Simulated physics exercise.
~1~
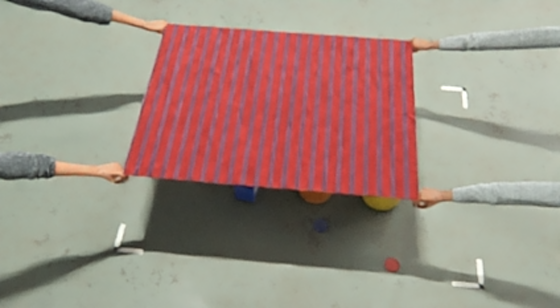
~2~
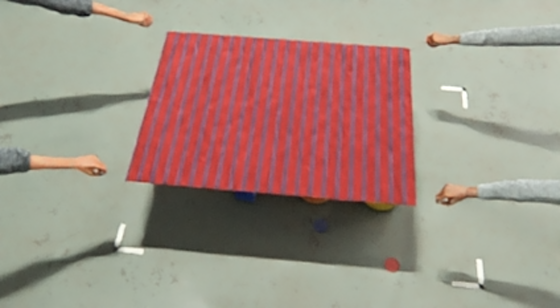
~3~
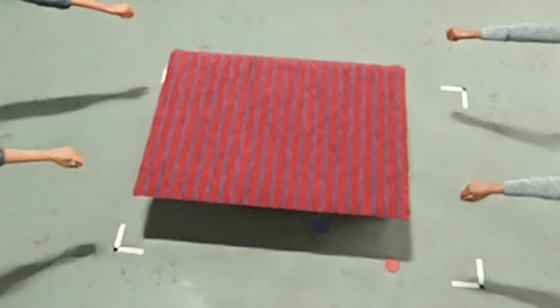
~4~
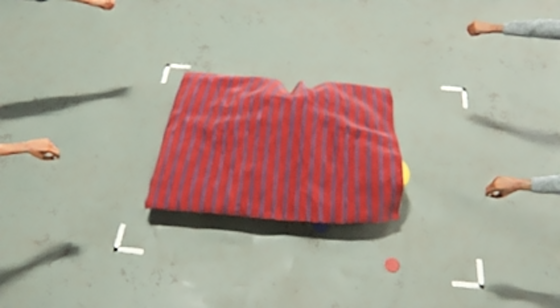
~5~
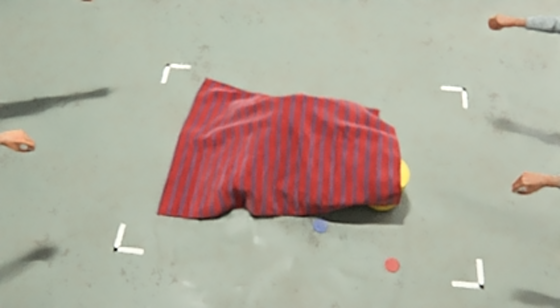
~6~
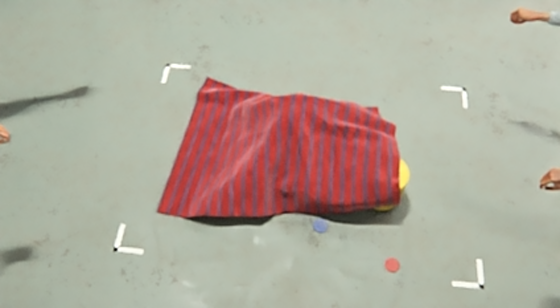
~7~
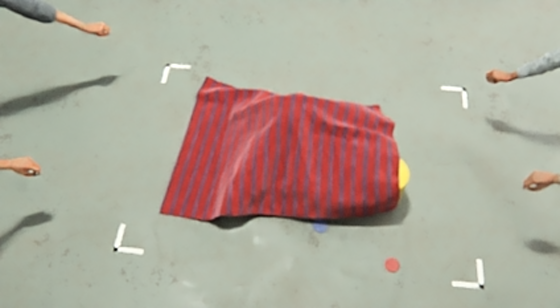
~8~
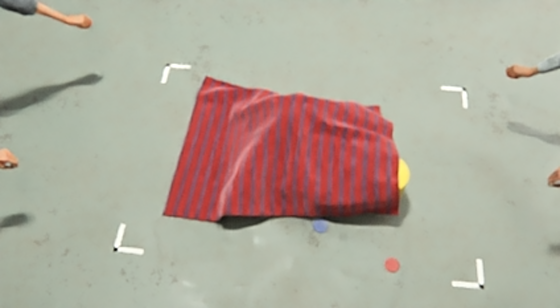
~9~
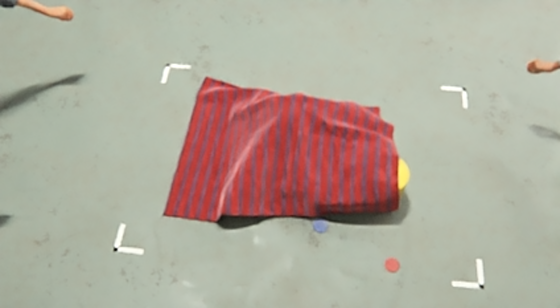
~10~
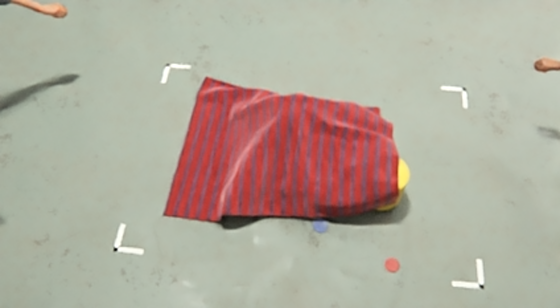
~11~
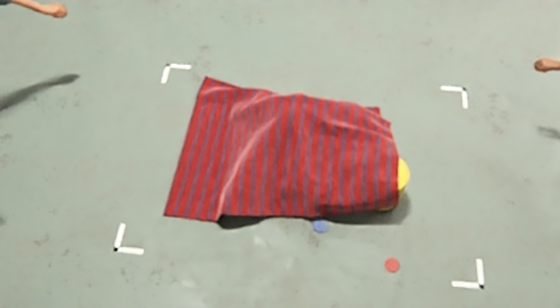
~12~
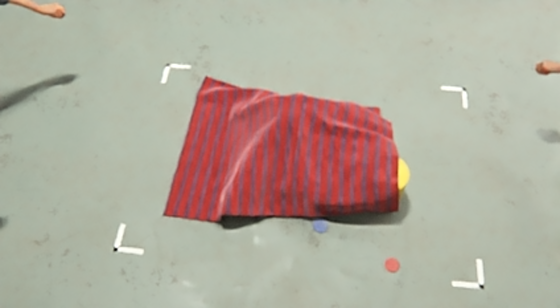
The clip opens with four hands holding a red striped sheet level over several objects on a grey floor, with white corner marks around them. The hands let go and draw back as the sheet sinks, still nearly flat. It lands over the objects, and its edges fold and crumple inward, leaving a small blue disc at the near side uncovered again. The arms move farther out, some briefly reaching back in before withdrawing. The sheet ends rumpled and still, with a yellow edge poking out at the right and the blue and red discs lying uncovered in front.
